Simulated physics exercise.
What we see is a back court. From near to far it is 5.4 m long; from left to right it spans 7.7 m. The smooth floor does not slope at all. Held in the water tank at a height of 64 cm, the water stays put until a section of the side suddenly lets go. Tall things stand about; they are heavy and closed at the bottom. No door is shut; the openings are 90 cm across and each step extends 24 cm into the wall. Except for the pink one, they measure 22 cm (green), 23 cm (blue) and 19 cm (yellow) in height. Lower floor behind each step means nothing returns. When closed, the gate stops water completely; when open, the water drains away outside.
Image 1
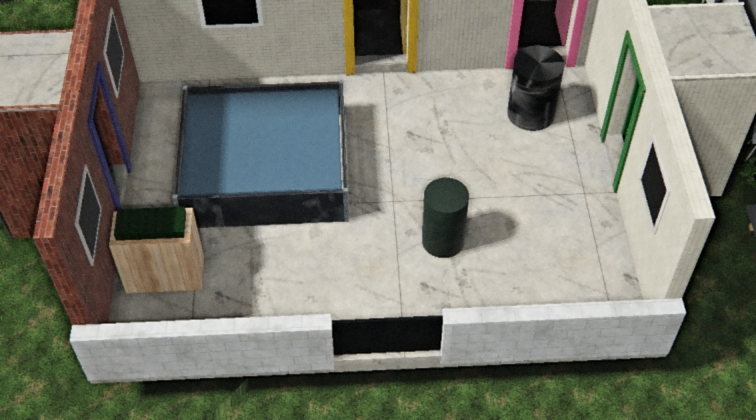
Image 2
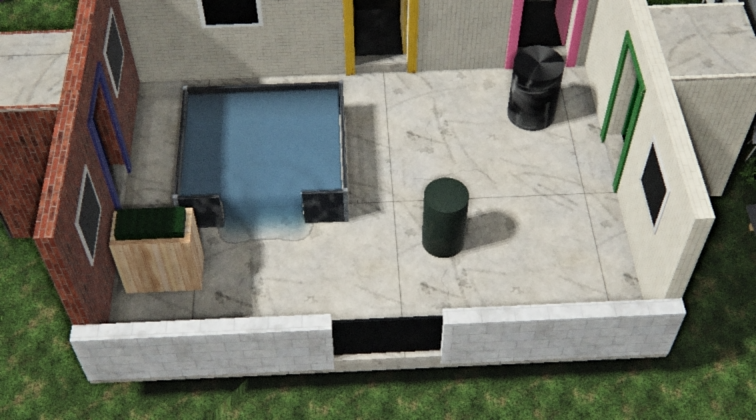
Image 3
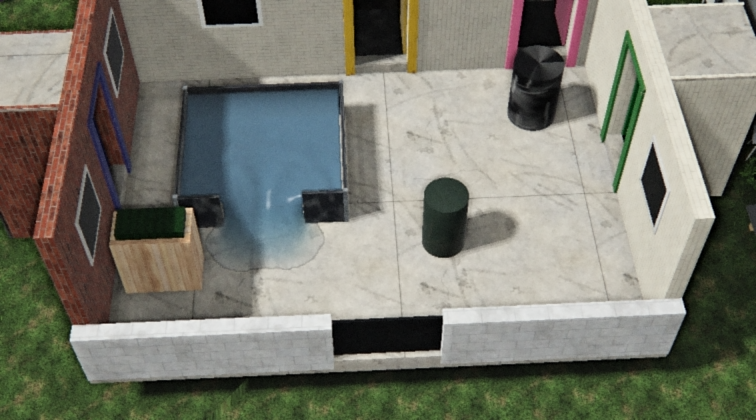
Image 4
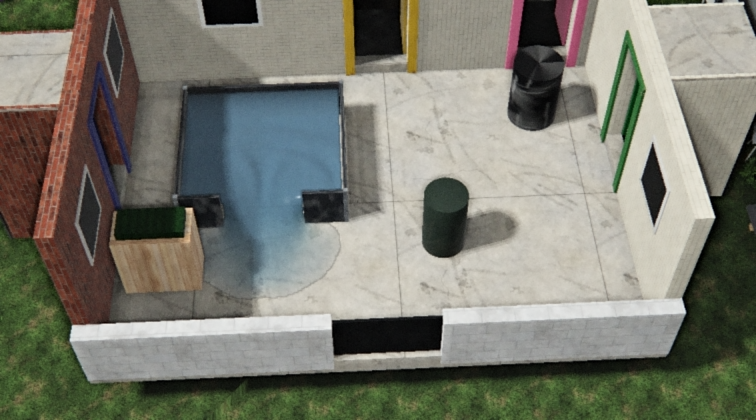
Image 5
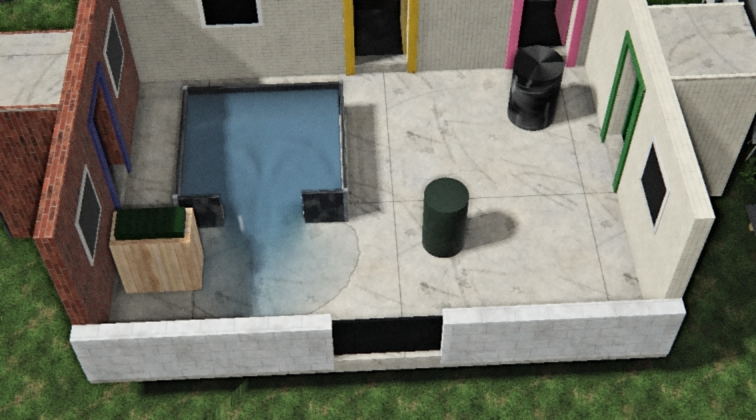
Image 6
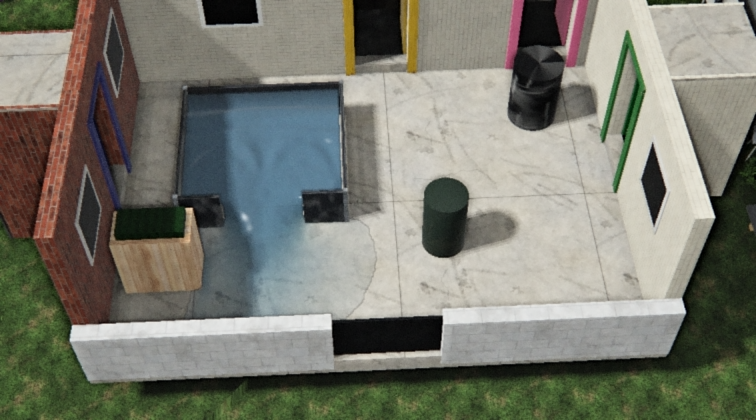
The clip opens on a walled court seen from above, with a still, dark-sided water tank at the left. A gap appears in the tank's near side and water pours through it, spreading across the pale floor past the wooden planter toward the low white front wall and fanning out to the right.
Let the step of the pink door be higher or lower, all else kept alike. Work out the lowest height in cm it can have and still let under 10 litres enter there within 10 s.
The lowest such height is roughly 12 cm.
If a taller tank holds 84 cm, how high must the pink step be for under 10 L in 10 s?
Around 18 cm high.
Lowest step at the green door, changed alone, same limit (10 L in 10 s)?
At the green door you'd want roughly 6.0 cm.
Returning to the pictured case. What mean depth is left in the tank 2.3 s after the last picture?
Roughly 33 cm.
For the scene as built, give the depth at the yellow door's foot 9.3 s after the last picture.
It works out to about 10.5 centimetres deep.
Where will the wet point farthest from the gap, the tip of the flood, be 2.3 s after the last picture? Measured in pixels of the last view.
(642, 331).
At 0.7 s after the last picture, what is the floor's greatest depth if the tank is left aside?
Max depth: Near 40 cm.
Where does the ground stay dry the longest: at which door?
Last in order comes the yellow door.
Then, 0.7 s after the last picture water covers 20 % of the floor, deepest (40 cm) near (235, 339); it has not reached the pink door.
Then, 2.3 s after the last picture water covers 45 % of the floor, deepest (36 cm) near (105, 356); it has not reached the pink door.
Then, 9.3 s after the last picture water covers 95 % of the floor, deepest (15 cm) near (353, 135); 12 cm at the pink door, 0 litres in over its 25 cm step.
At the pink door as built, the water peaked near 15 cm, 7.7 s after the last picture.
Run again over the same 10 s with other heights there, 25 litres in over 10 cm, 4 litres over 14 cm. The limit of 10 litres is kept from about 12 cm up.
